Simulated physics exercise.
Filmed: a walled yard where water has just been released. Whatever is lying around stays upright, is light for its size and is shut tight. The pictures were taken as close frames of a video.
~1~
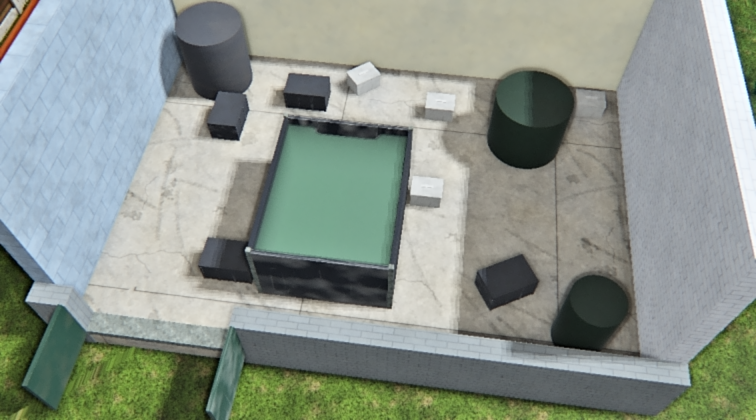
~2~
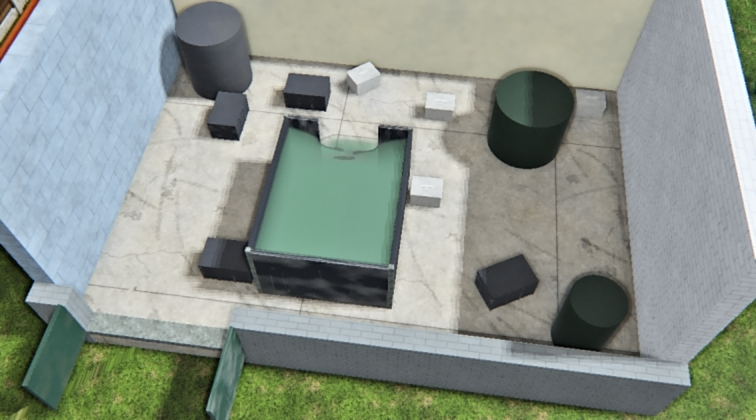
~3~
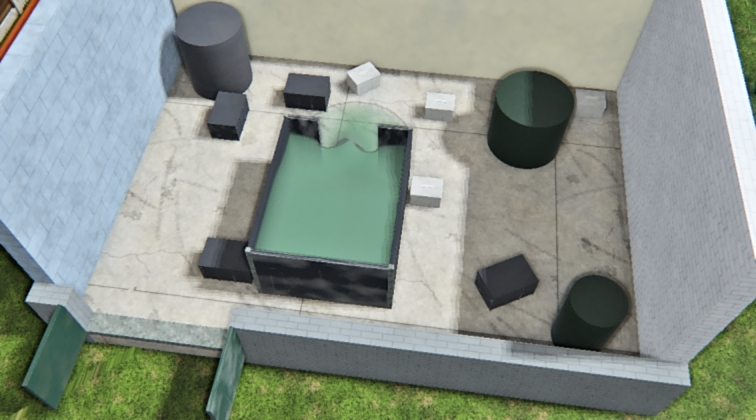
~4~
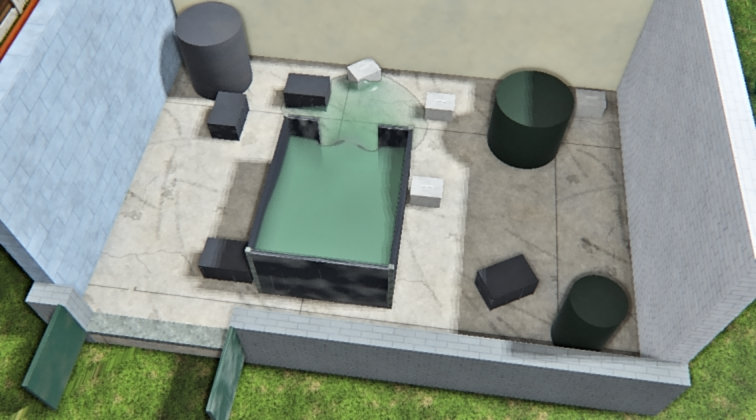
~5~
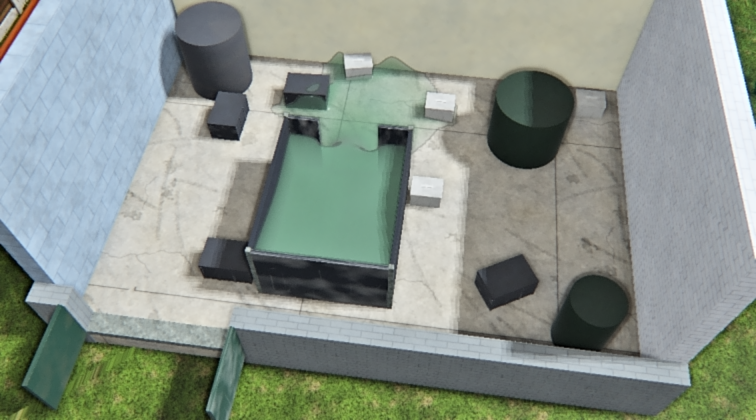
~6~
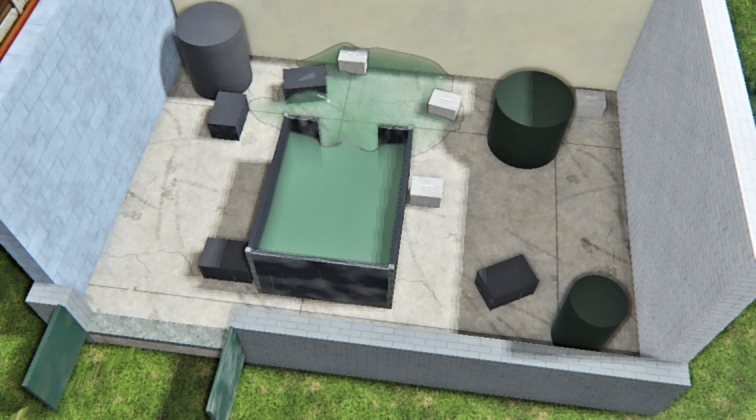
Green water pouring through a gap in the tank's far wall and spreading across a walled yard, nudging a few nearby boxes.
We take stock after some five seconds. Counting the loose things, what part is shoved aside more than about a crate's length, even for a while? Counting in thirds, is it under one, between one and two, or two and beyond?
In thirds: Two or beyond.
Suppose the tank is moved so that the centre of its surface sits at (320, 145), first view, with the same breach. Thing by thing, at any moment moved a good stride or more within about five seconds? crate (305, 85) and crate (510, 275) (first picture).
First: Covered that distance. Second: Stayed short.
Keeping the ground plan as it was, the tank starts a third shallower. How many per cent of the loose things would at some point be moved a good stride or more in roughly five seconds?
About 50 in every hundred loose things.
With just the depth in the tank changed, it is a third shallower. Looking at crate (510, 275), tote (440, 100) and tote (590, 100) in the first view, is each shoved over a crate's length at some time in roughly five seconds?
Well, in sequence: Not carried that far, carried that far, carried that far.
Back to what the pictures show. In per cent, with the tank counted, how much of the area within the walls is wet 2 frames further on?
Roughly 30 per cent.
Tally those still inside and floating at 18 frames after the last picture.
3 in total.
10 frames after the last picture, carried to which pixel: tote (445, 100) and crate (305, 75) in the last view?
Estimate: First at (612, 82), second at (271, 43), approximately.
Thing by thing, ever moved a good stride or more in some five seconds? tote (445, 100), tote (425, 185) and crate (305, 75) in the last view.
Outcome, each in turn - passed the mark / passed the mark / passed the mark.
A moment on, 2 of 8 are well off their spots; 1 afloat.
Next, 2 of 8 are well off their spots; 4 afloat.
Later, 5 of 8 are well off their spots; 3 afloat.
In the end, 6 of 8 are well off their spots, and 6 have been at some point; 4 afloat.
